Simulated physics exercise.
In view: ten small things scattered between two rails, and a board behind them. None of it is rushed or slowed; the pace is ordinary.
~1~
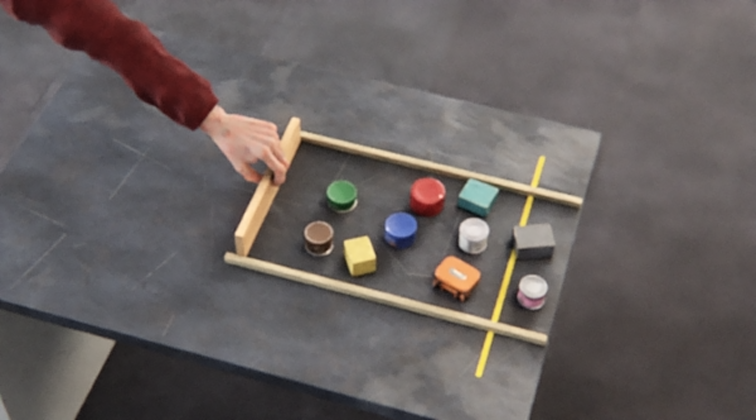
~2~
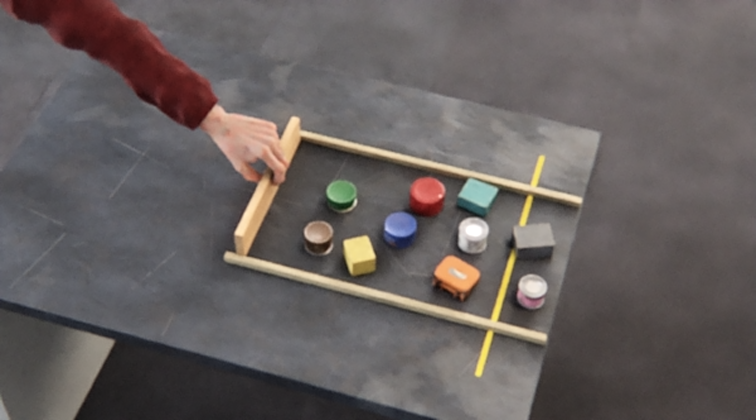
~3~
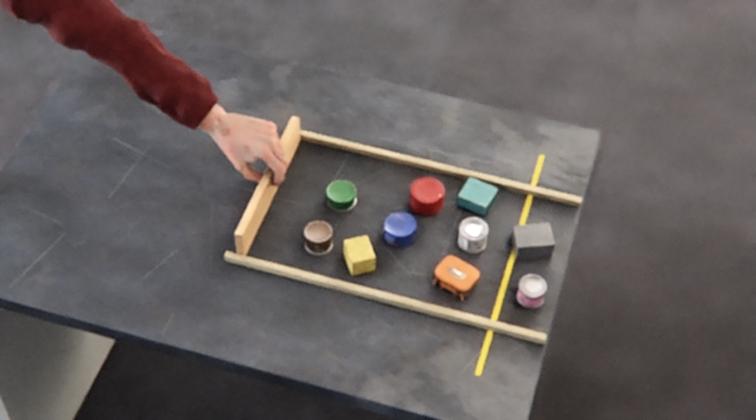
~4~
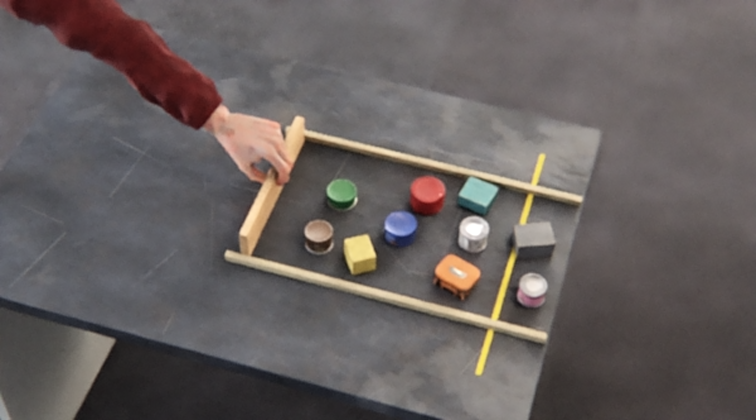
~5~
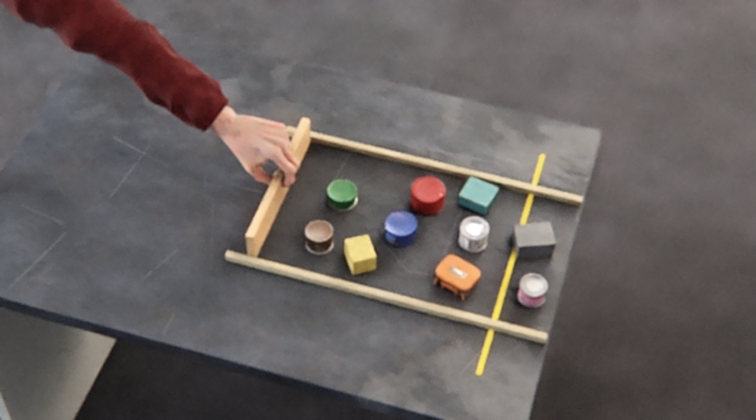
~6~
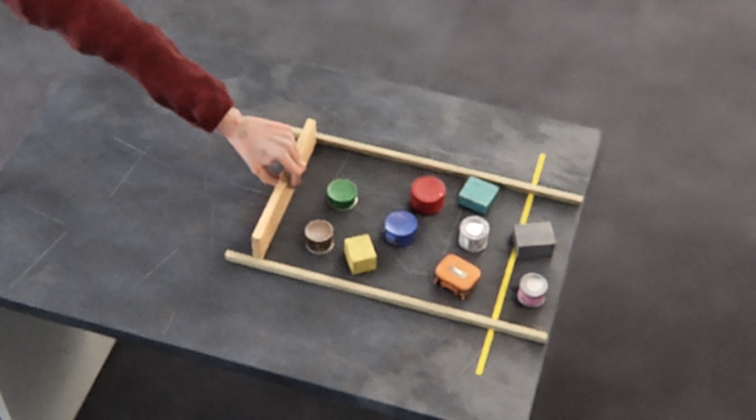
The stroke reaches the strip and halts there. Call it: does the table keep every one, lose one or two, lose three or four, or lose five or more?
It loses one or two.
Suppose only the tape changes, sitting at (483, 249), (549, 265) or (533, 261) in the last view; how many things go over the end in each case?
First 0, then 5, then 5.
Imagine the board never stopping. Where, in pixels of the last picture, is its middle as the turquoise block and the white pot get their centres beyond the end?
Its middle is about (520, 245) and about (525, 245).
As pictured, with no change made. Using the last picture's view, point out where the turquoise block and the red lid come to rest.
In the last picture the first middle sits at (573, 214) and the other at (541, 217).
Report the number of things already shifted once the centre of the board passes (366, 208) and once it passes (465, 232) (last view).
At the first spot the count is 3, and at the second it is 10.
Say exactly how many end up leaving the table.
2.
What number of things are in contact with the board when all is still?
Contact count: 5.
A little later, none off yet; pink pot at rest near (533, 291); grey block at rest near (533, 240); white pot at rest near (474, 235).
Next, none off yet; pink pot at rest near (533, 291); grey block at rest near (533, 240); white pot shifted a little near (486, 238).
When it is over, the number that fall off is one or two; down, grey block and pink pot.
